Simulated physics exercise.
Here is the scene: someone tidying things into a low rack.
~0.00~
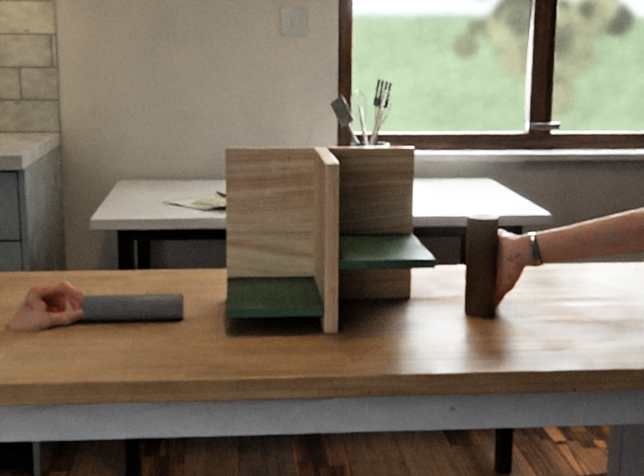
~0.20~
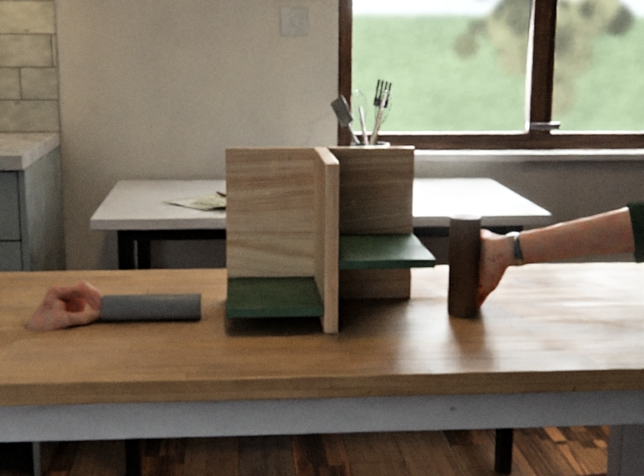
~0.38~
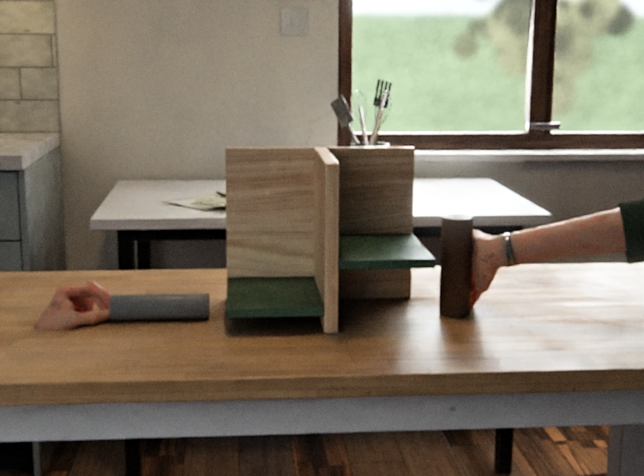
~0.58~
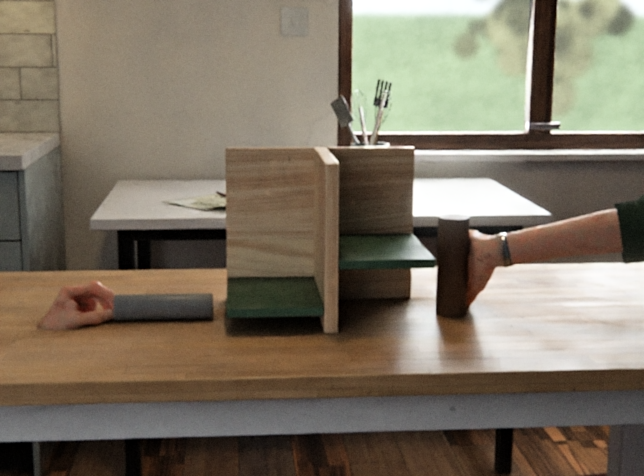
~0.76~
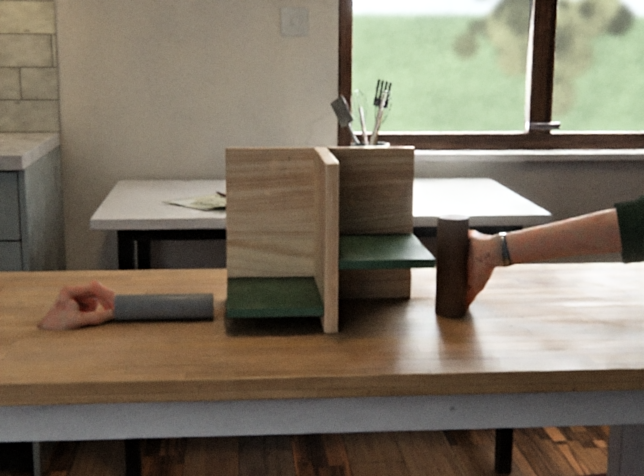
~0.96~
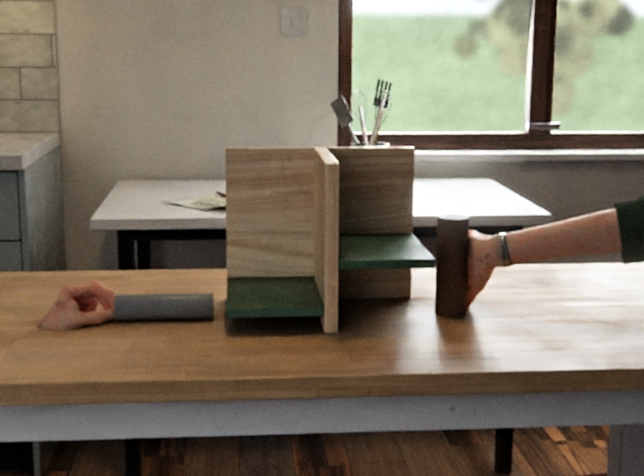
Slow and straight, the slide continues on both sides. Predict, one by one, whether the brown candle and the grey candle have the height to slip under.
My prediction: My guess is the brown candle can't get under. My guess is the grey candle can't get under.
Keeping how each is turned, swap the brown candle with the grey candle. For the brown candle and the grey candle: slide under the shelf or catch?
For the brown candle it is a hang-up; for the grey candle it is a clean pass.
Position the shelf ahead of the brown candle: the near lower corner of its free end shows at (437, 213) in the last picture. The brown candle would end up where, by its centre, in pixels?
(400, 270).
After 1.40 s, brown candle stopped at the opening near (439, 266); grey candle stopped at the opening near (178, 307).
At rest (4.0 s), the brown candle is too tall, near (439, 266); the grey candle is too tall, near (178, 307).
